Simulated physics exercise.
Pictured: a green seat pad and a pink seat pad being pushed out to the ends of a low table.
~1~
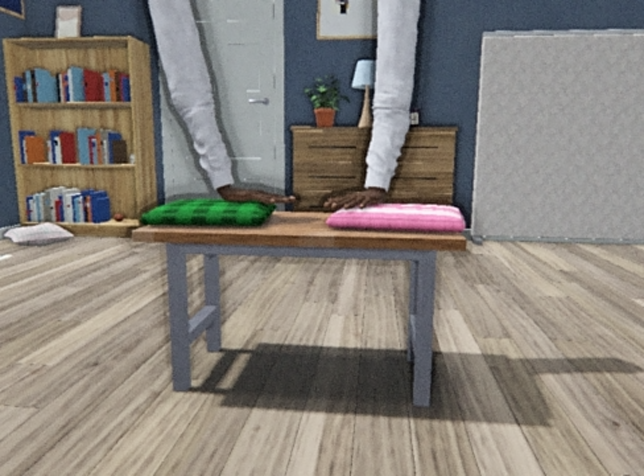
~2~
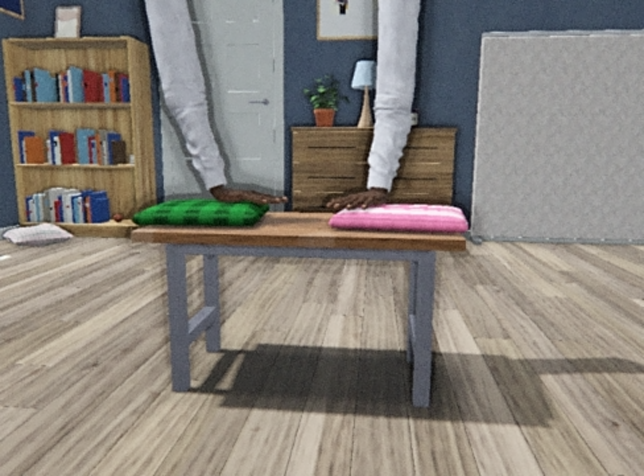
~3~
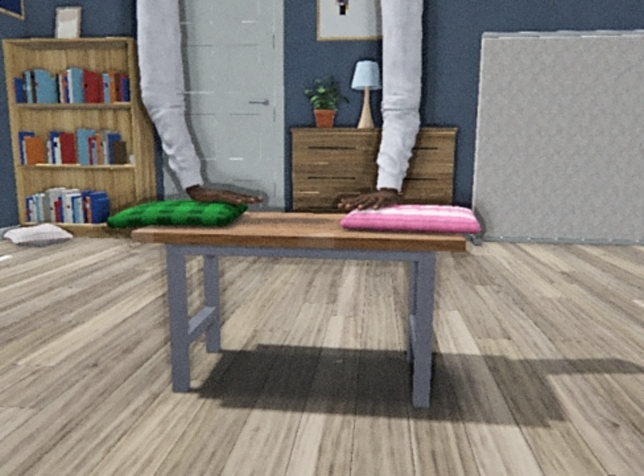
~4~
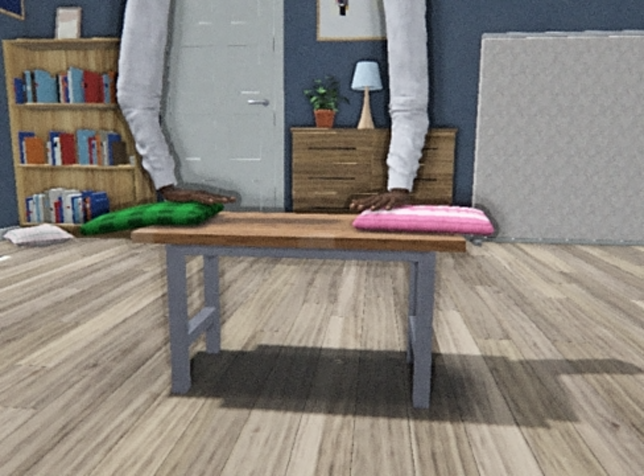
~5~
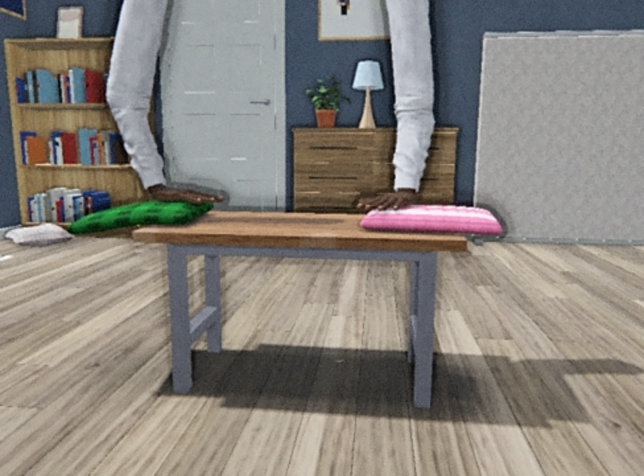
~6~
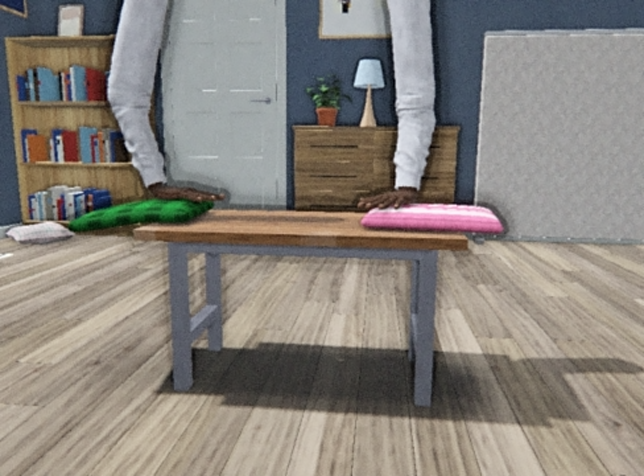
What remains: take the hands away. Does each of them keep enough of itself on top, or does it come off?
The green seat pad comes off. The pink seat pad stays on.
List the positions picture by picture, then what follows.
The first frame shows green seat pad tip (154, 216); pink seat pad tip (460, 223).
The second frame shows green seat pad tip (146, 216); pink seat pad tip (463, 224).
The third frame shows green seat pad tip (122, 219); pink seat pad tip (475, 225).
The fourth frame shows green seat pad tip (96, 227); pink seat pad tip (488, 226).
The fifth frame shows green seat pad tip (84, 226); pink seat pad tip (495, 226).
The sixth frame shows green seat pad tip (85, 223), well over half past the edge; pink seat pad tip (496, 224), about a third past the edge.
Then, 0.24 s on from there, green seat pad tipping outwards near (148, 233); pink seat pad as it was left.
Then, 0.48 s on from there, green seat pad on the floor near (147, 343); pink seat pad as it was left.
Then, 0.70 s on from there, green seat pad on the floor near (141, 356); pink seat pad as it was left.
In the end, green seat pad on the floor near (141, 358); pink seat pad as it was left. The green seat pad goes down and the pink seat pad stays up there.
